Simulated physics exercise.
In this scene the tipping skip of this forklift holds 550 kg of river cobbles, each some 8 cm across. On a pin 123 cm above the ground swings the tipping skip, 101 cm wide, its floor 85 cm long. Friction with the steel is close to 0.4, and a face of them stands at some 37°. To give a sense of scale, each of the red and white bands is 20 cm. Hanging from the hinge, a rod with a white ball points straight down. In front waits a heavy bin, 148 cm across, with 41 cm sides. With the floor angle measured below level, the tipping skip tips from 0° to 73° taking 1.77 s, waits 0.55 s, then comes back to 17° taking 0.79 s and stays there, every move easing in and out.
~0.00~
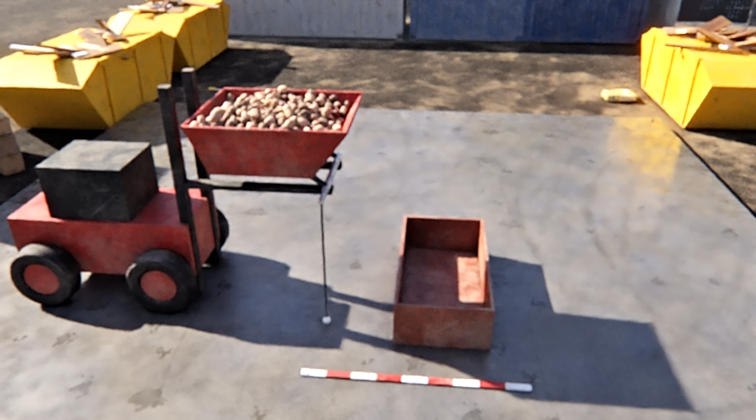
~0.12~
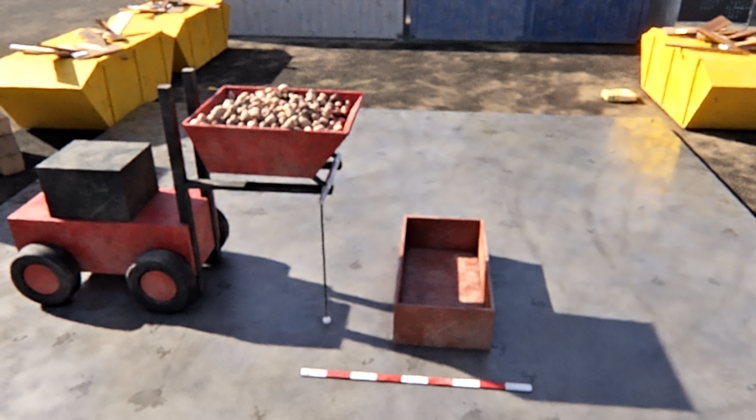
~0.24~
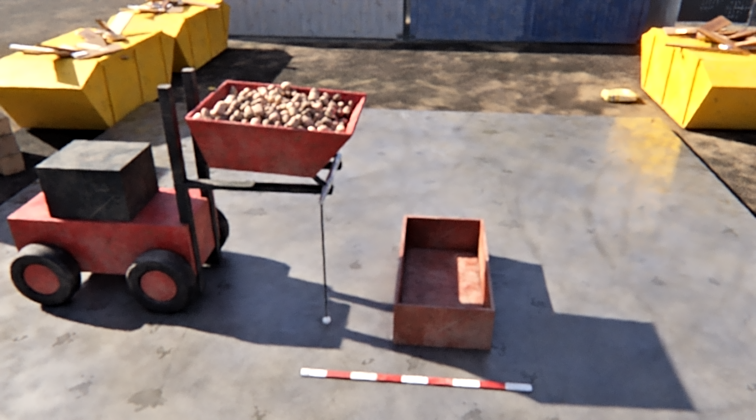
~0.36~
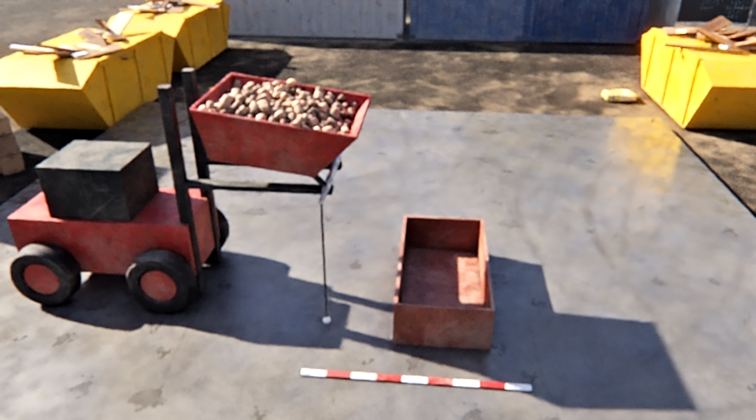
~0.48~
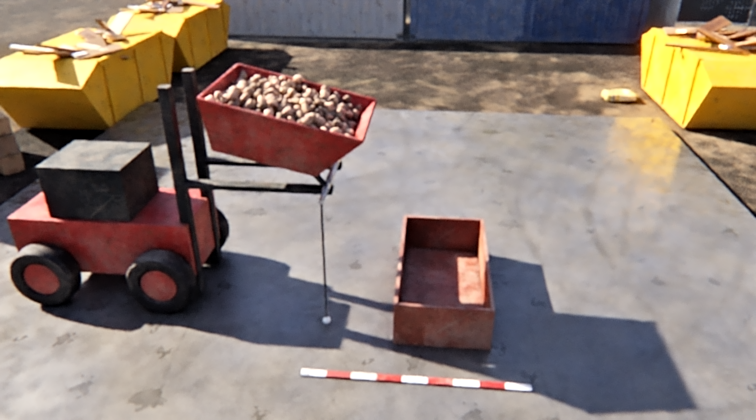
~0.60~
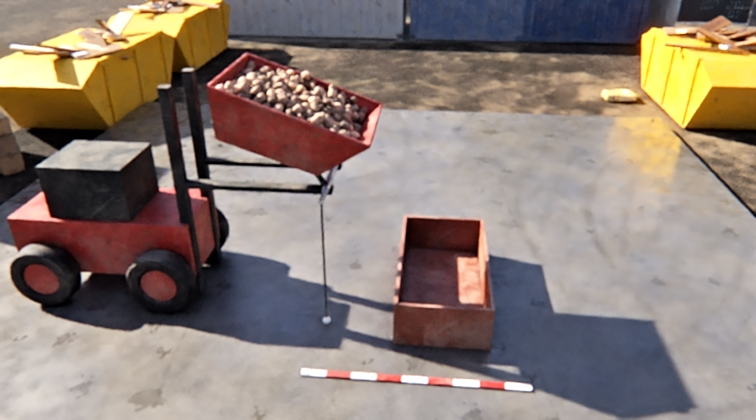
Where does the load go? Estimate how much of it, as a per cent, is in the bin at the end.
Some 90 per cent of it.
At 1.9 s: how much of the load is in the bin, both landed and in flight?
Around 45 per cent of it.
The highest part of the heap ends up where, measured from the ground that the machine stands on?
I'd put it at roughly 46 cm above the ground.
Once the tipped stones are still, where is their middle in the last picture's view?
At about pixel (450, 278) in the last view.
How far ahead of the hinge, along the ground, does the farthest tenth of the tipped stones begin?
Roughly 130 centimetres ahead of it along the ground.
After 1.3 s the floor is at 62°; 98 % in the tipping skip, 2 % in the bin; the foremost stones are at (419, 187).
After 1.9 s the floor is at 73°; 53 % in the tipping skip, 46 % in the bin, 1 % beside or beyond the bin; the foremost stones are at (487, 260).
After 3.6 s the floor is at 17°; 7 % in the tipping skip, 1 % short of the bin, 88 % in the bin, 5 % beside or beyond the bin; the foremost stones are at (643, 309).
After 6.1 s the floor is at 17°; 7 % in the tipping skip, 1 % short of the bin, 88 % in the bin, 5 % beside or beyond the bin; the foremost stones are at (644, 310).
